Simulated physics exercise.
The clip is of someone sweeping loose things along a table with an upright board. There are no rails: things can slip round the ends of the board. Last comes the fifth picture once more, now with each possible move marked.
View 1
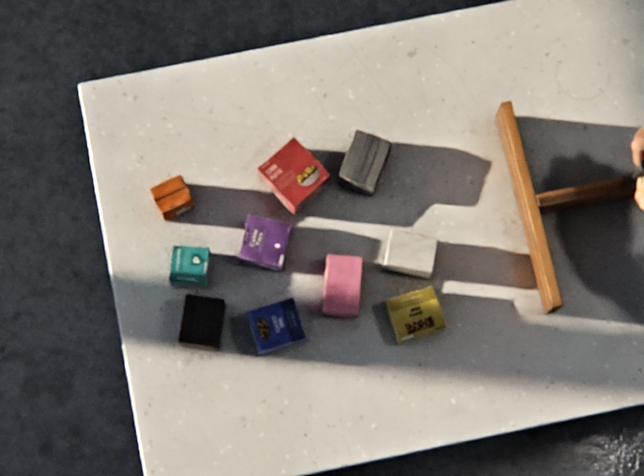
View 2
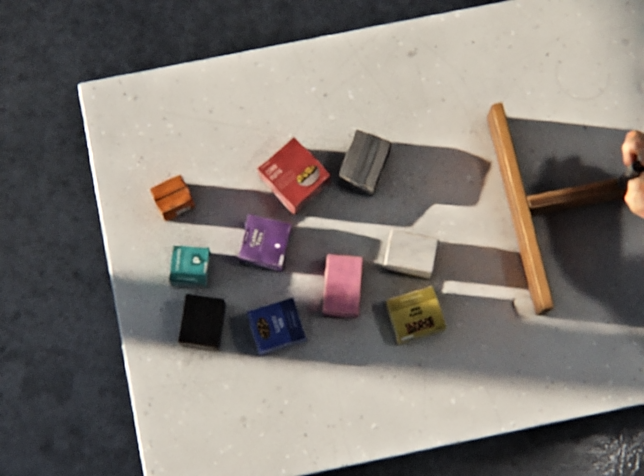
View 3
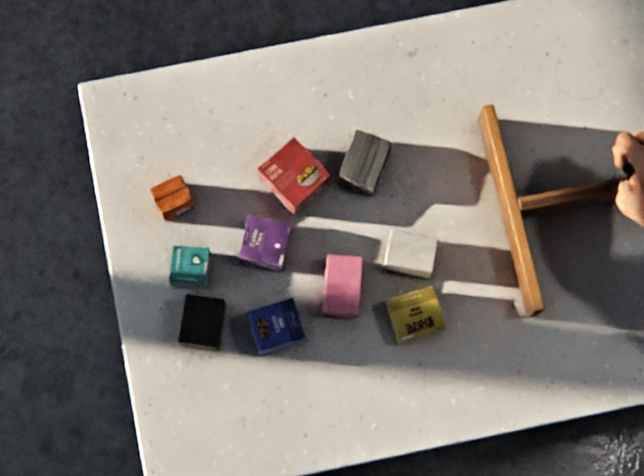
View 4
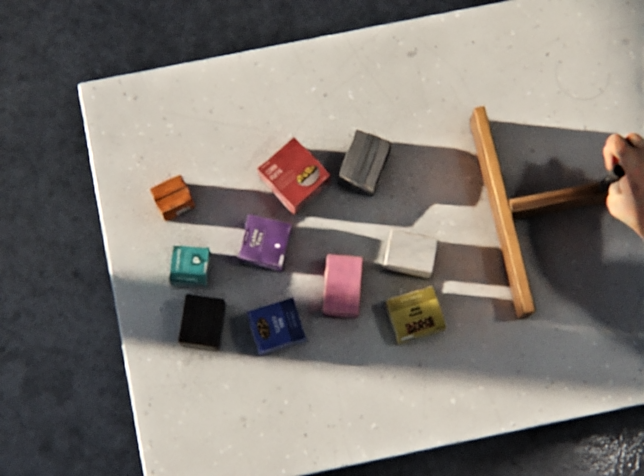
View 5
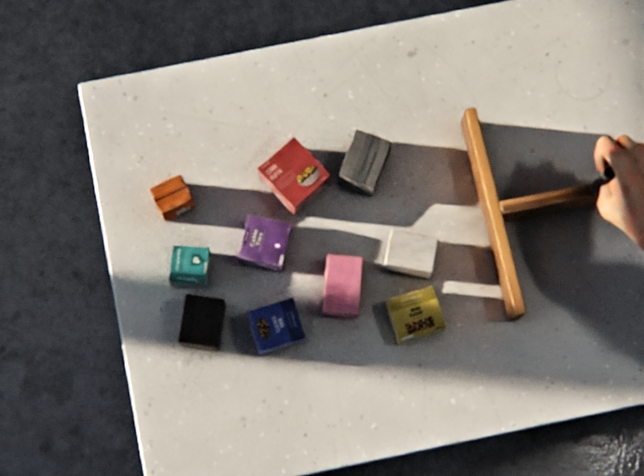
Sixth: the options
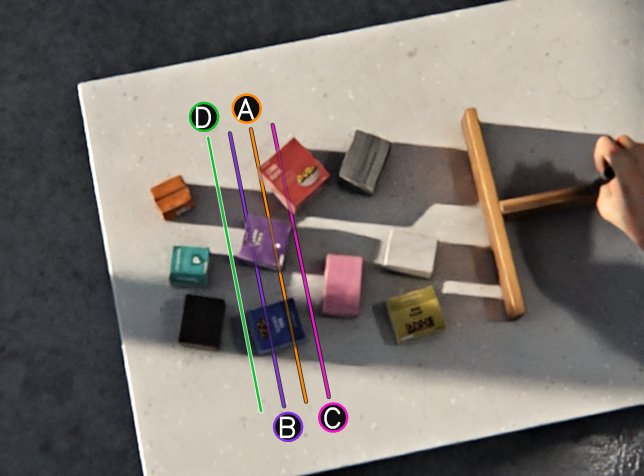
A hand slides an upright wooden board slowly left toward small colourful boxes lying still.
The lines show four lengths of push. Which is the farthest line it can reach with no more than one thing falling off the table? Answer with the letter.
It can go as far as D.
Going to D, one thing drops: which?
It is the black block.
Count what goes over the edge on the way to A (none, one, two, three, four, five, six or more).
By then, none.
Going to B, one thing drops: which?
It is the black block.
On the marked copy, A at (278, 262); B at (256, 266); C at (300, 257); D at (234, 271).
With D. Early on, board (402, 228); yellow box (388, 320); grey box (353, 170).
Further on, board (308, 247); black block (160, 334); blue packet (206, 338).
At the end, board (237, 261); black block over the edge; blue packet (134, 353); one fallen.
As for the rest, A is within the limit but short; B is within the limit but short; C is within the limit but short.
